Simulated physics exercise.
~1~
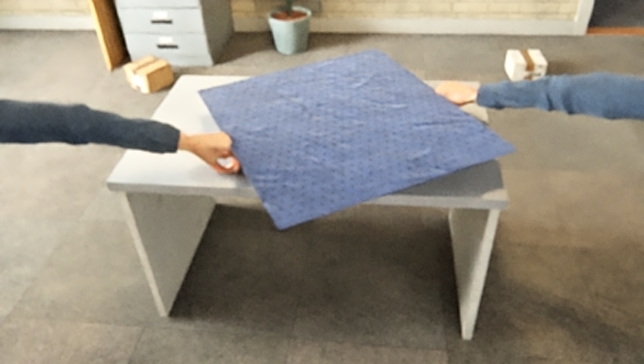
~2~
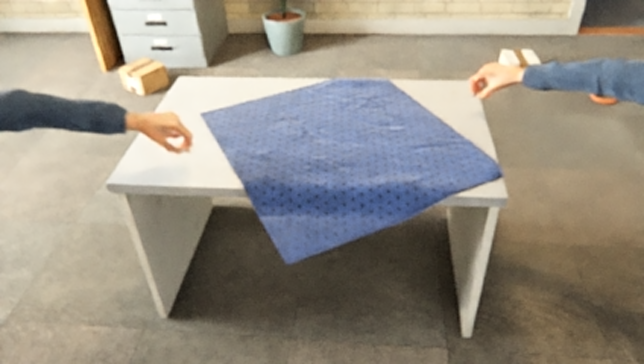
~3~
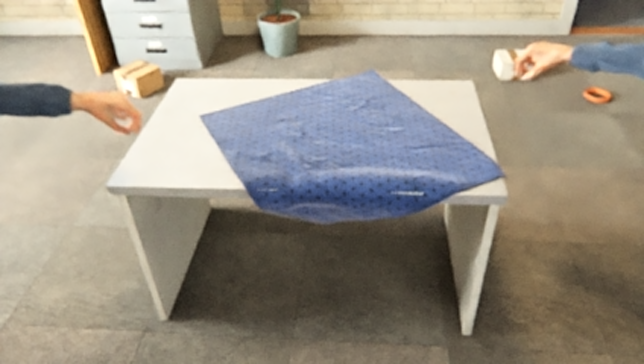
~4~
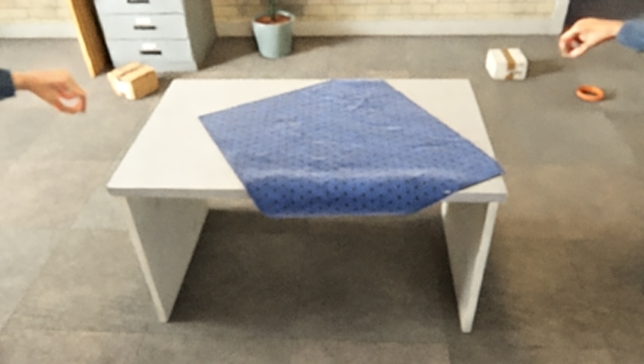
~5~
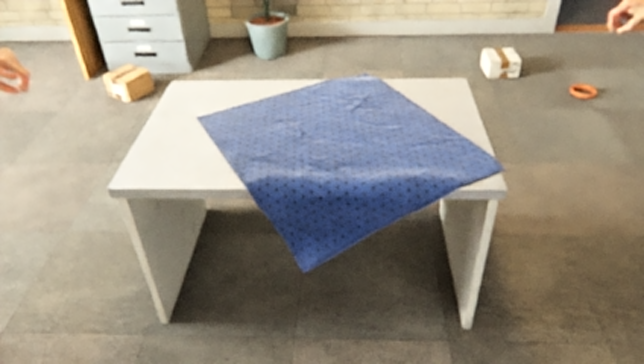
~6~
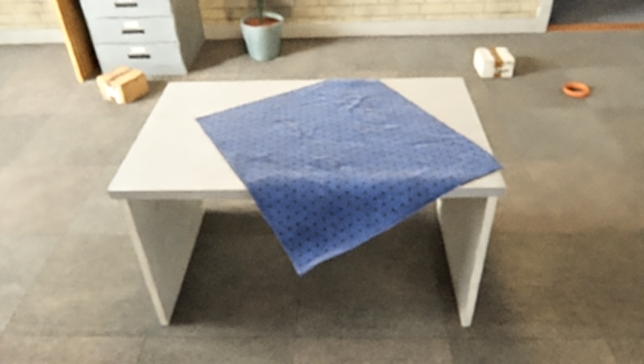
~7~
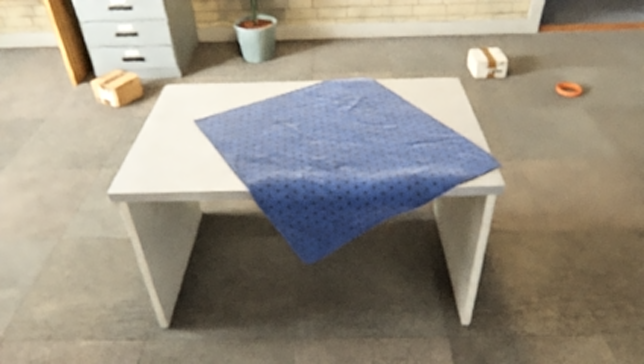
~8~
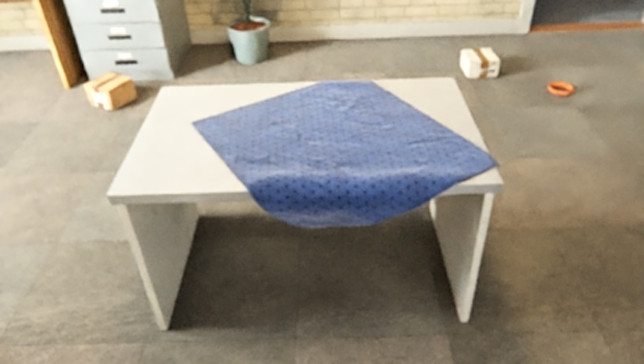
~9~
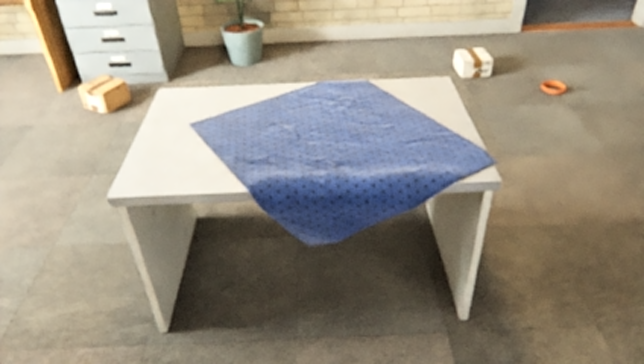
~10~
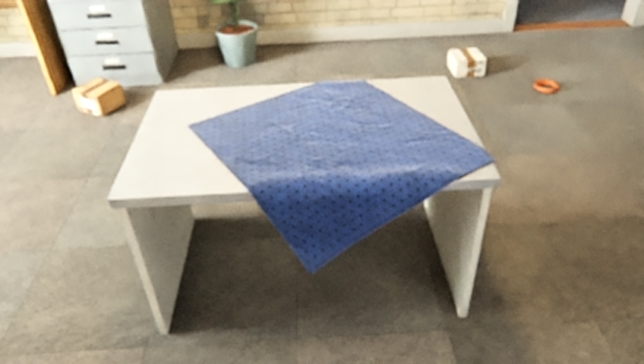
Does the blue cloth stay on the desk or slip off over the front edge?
The blue cloth stays on the desk, with one corner hanging over the front edge.
